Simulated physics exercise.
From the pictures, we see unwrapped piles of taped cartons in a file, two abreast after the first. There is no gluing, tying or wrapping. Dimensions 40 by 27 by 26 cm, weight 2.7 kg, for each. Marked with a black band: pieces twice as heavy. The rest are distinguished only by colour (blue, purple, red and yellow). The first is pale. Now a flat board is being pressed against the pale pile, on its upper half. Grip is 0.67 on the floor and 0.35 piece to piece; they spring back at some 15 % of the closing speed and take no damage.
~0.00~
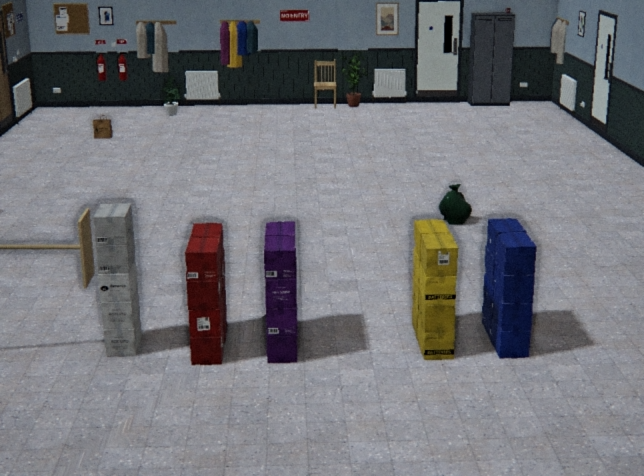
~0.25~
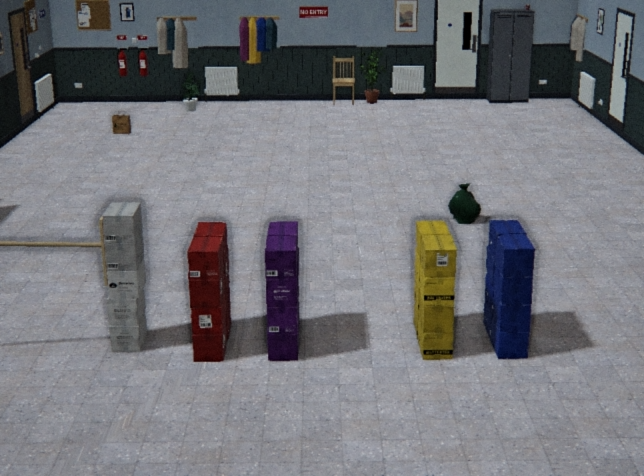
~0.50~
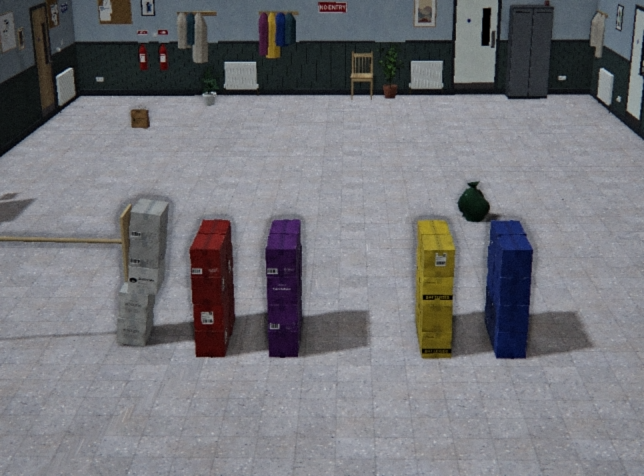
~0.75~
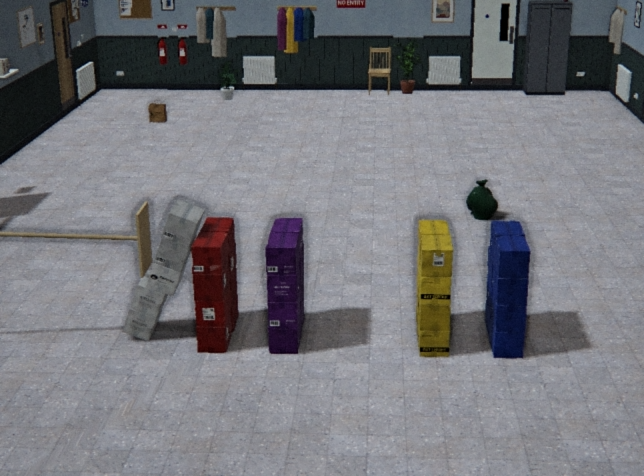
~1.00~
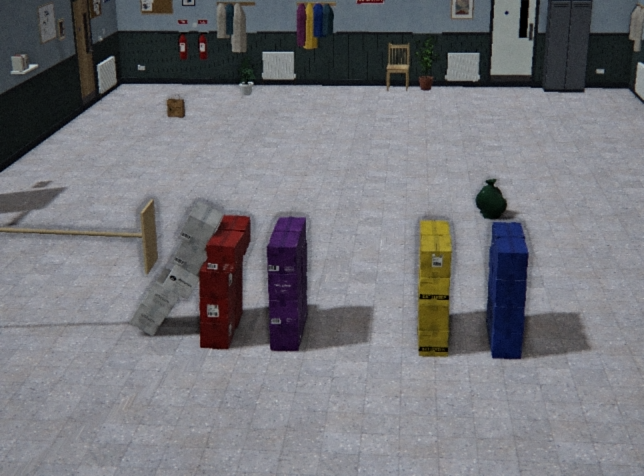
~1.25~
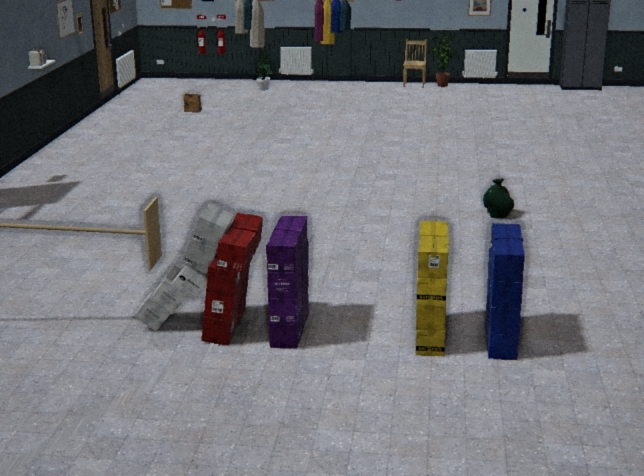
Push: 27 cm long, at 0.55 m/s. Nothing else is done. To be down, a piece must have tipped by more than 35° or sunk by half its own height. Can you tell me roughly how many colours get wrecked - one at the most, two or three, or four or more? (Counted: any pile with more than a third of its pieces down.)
It comes to two or three.
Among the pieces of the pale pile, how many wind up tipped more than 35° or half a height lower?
Count: 5.
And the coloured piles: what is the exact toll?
Count: 2.
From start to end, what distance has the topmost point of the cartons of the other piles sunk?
Roughly 0 centimetres.
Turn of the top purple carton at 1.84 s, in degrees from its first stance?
Around 5° from its start.
After 1.84 s, 5 of the pale pile down; none of the 32 other cartons down, 16 disturbed; top red carton leaning 23°; top purple carton leaning 5°.
After 2.36 s, 5 of the pale pile down; 16 of the 32 other cartons down; top purple carton leaning 43°, 21 cm lower; top red carton leaning 43°, 31 cm lower.
At rest (3.6 s), 5 of the pale pile down; 16 of the 32 other cartons down; top purple carton on its side; top red carton on its side. Wrecked, purple and red. As the last picture would show them, middles, top purple carton near (403, 333), top red carton near (349, 304).
